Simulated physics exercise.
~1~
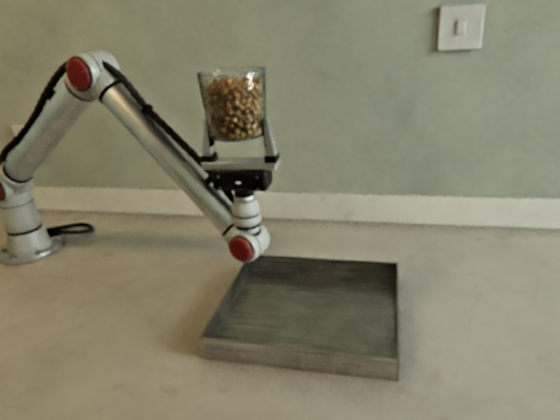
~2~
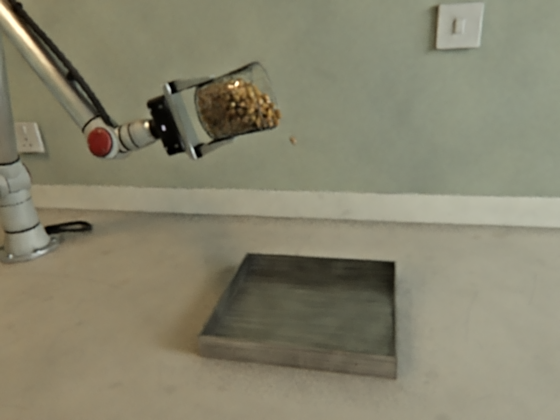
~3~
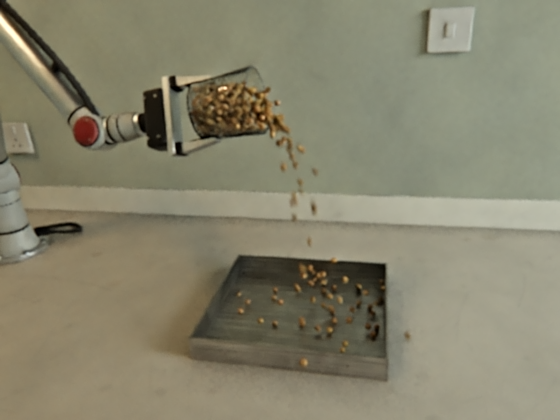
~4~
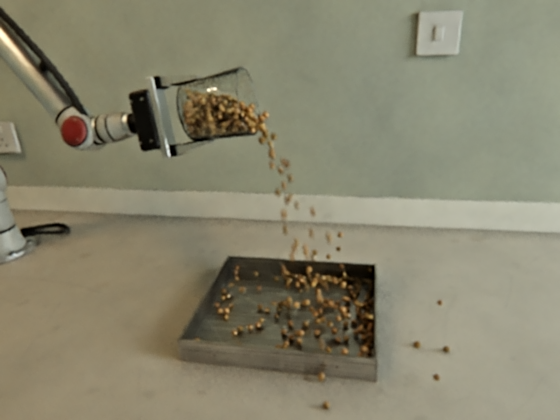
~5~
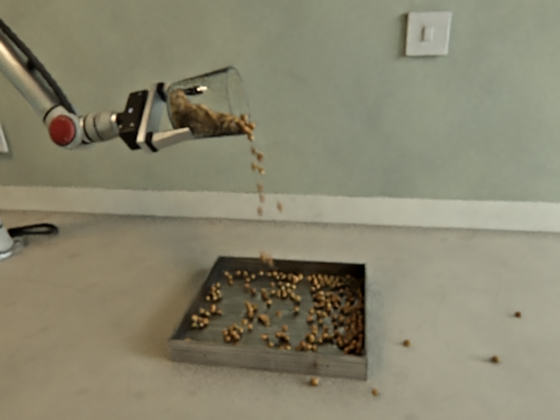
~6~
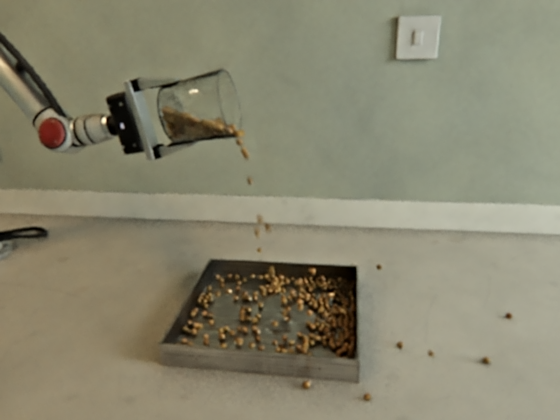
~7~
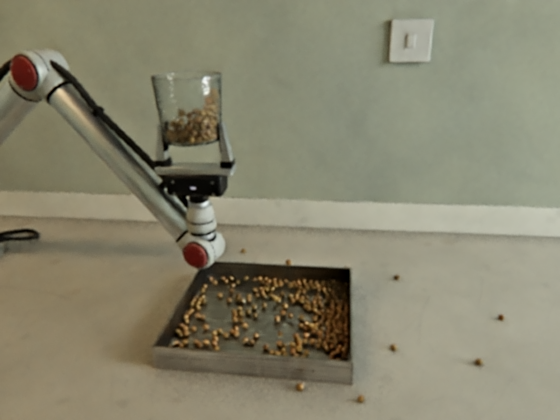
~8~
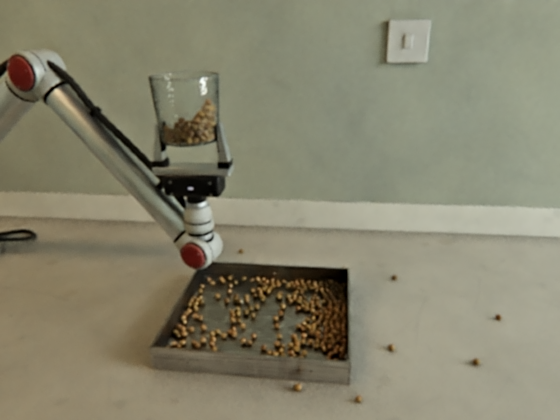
A robot arm tipped a clear cup of golden-brown beads over a shallow grey tray, pouring them in a stream that scattered across it, with a few landing outside, then turned the cup upright with some beads still inside.
